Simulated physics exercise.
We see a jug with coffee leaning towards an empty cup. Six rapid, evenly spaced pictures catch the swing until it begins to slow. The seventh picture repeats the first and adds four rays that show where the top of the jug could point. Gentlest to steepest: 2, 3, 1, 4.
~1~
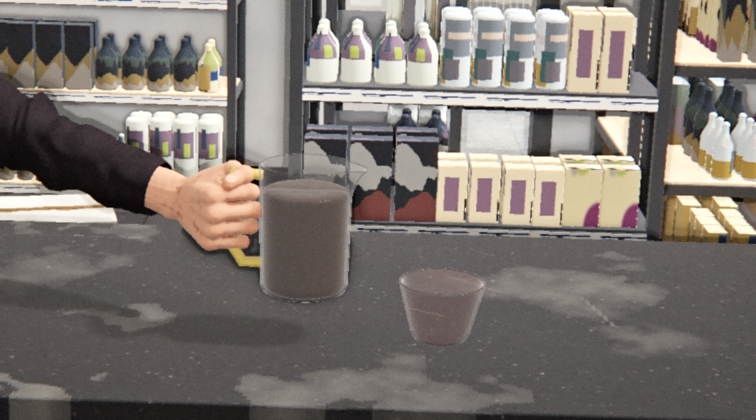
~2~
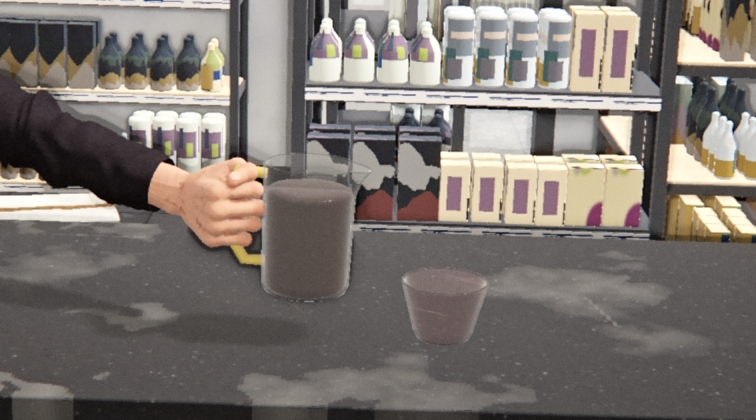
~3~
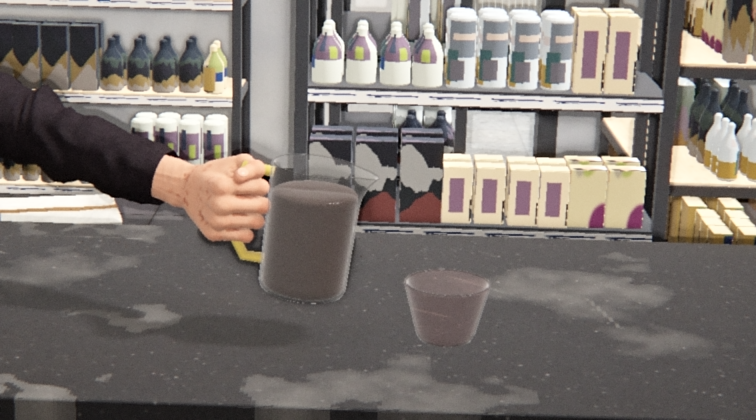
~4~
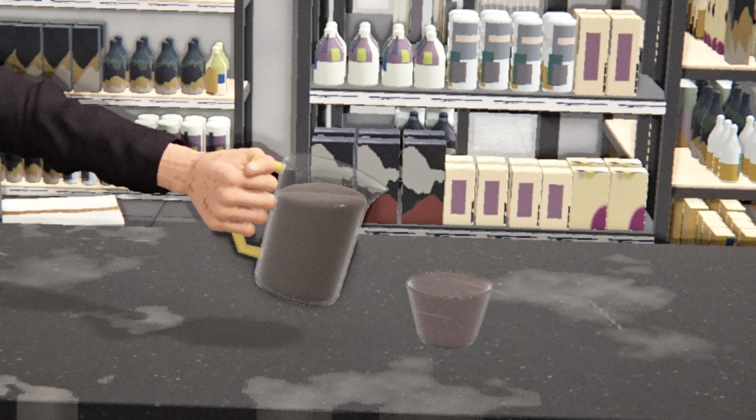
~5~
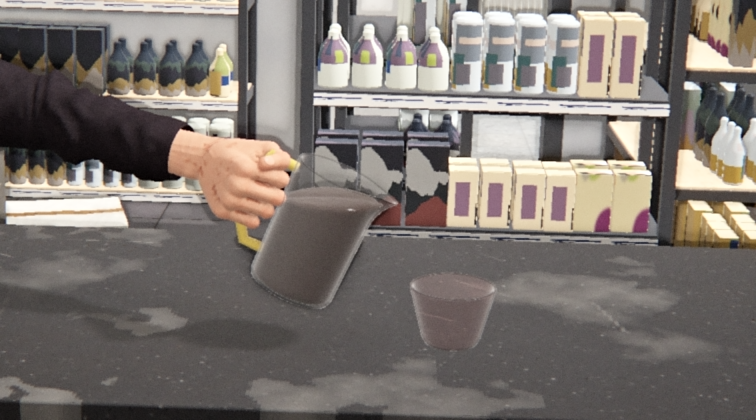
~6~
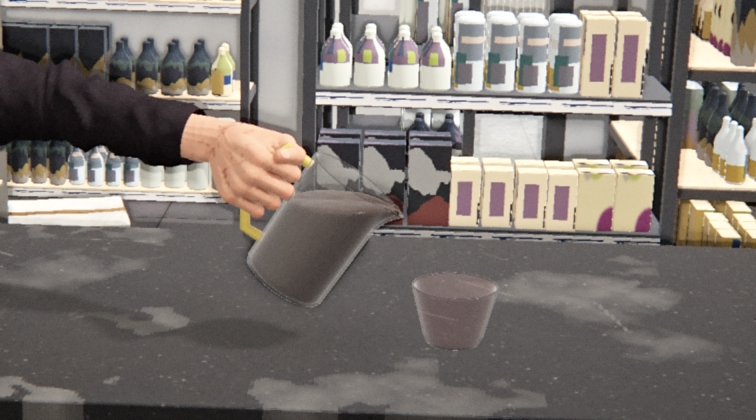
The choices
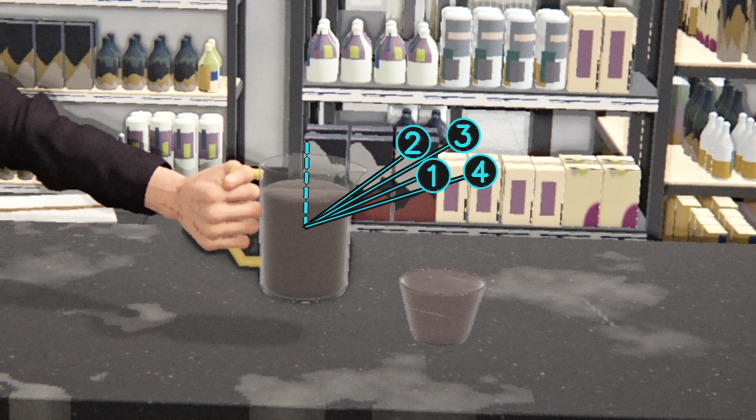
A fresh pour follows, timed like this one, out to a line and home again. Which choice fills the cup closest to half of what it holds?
2 is best.
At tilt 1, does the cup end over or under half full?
Over half.
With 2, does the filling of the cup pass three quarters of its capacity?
No.
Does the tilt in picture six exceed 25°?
Yes, it does.
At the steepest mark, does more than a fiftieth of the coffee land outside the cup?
Yes, it does.
On the marked copy, 1 at (415, 179); 2 at (402, 157); 3 at (449, 144); 4 at (464, 177).
For tilt 1, the cup ends with about 82 % of what it can hold; 4 % of the coffee is spilt.
For tilt 2, the cup ends with about 47 % of what it can hold.
For tilt 3, the cup ends with about 68 % of what it can hold.
For tilt 4, the cup ends with about 90 % of what it can hold; 12 % of the coffee is spilt.
